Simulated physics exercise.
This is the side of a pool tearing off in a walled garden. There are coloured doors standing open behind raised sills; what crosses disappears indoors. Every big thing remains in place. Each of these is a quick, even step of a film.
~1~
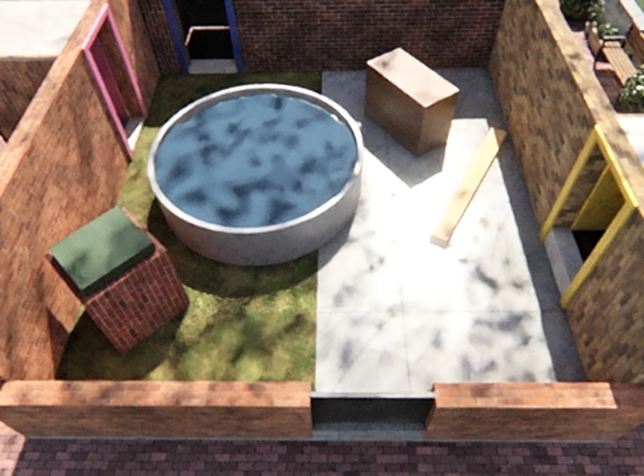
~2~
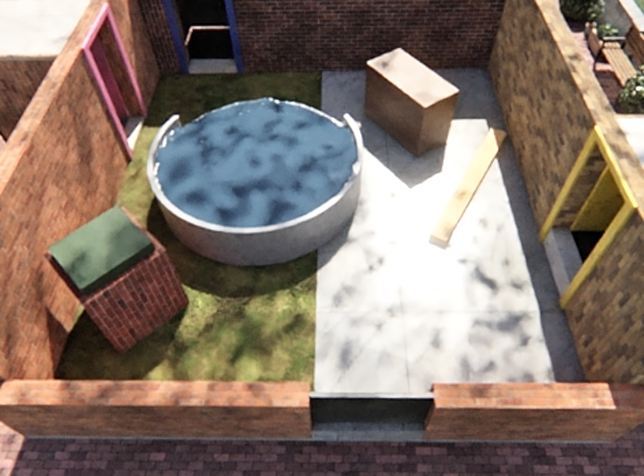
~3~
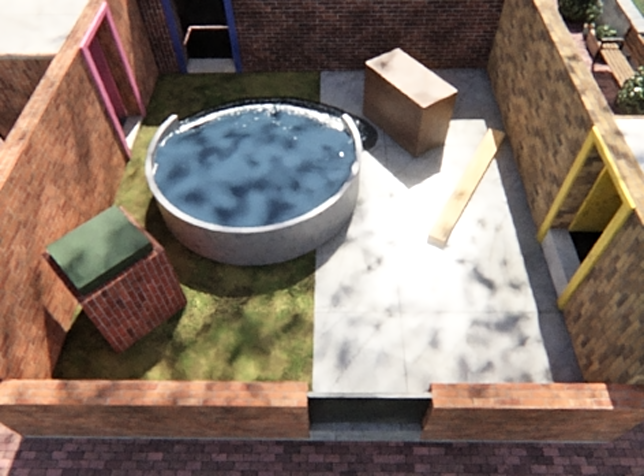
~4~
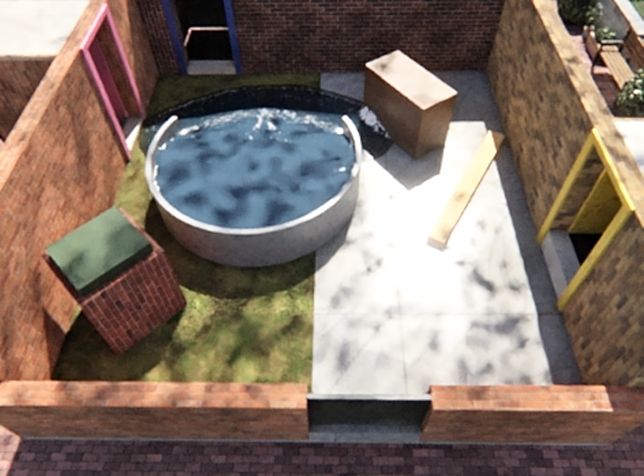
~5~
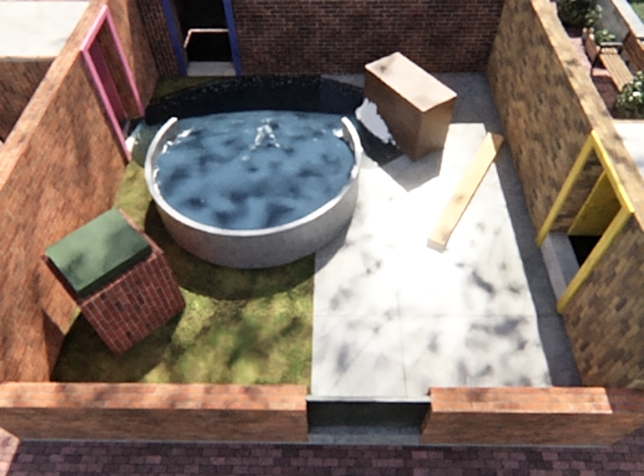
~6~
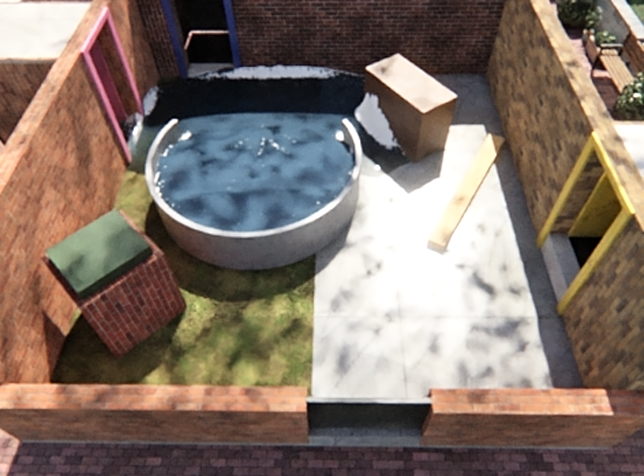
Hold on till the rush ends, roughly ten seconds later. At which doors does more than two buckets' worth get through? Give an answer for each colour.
The pink door lets through more than two buckets; the blue door lets through more than two buckets; the yellow door lets through two buckets or less.
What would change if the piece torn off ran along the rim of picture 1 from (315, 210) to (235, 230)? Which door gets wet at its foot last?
Call it the blue-painted one.
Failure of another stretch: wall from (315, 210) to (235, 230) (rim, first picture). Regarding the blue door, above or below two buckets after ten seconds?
Then: The blue door falls short.
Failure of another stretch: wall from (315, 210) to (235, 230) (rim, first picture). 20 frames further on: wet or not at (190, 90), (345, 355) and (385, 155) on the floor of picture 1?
Going through them one by one, I'd say high and dry, then waterlogged, then high and dry.
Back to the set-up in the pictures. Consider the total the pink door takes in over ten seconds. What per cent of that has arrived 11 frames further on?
Roughly 10 percent.
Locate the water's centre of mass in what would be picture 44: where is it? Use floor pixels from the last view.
That puts it at around (291, 175).
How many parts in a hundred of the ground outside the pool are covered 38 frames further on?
Estimated share: Around 95 %.
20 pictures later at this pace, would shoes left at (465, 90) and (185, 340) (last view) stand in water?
In that order: Wet, clear.
A moment on, water covers 35 % of the floor; the pink door over two buckets in, the blue door over two buckets in, the yellow door not reached.
Next, water covers 45 % of the floor; the pink door over two buckets in, the blue door far over two buckets in, the yellow door not reached.
Then, water covers 60 % of the floor; the pink door far over two buckets in, the blue door far over two buckets in, the yellow door not reached.
Later, water covers 95 % of the floor; the pink door far over two buckets in, the blue door far over two buckets in, the yellow door wet at the sill, nothing in.
In the end, water covers 95 % of the floor; the pink door far over two buckets in, the blue door far over two buckets in, the yellow door wet at the sill, nothing in.
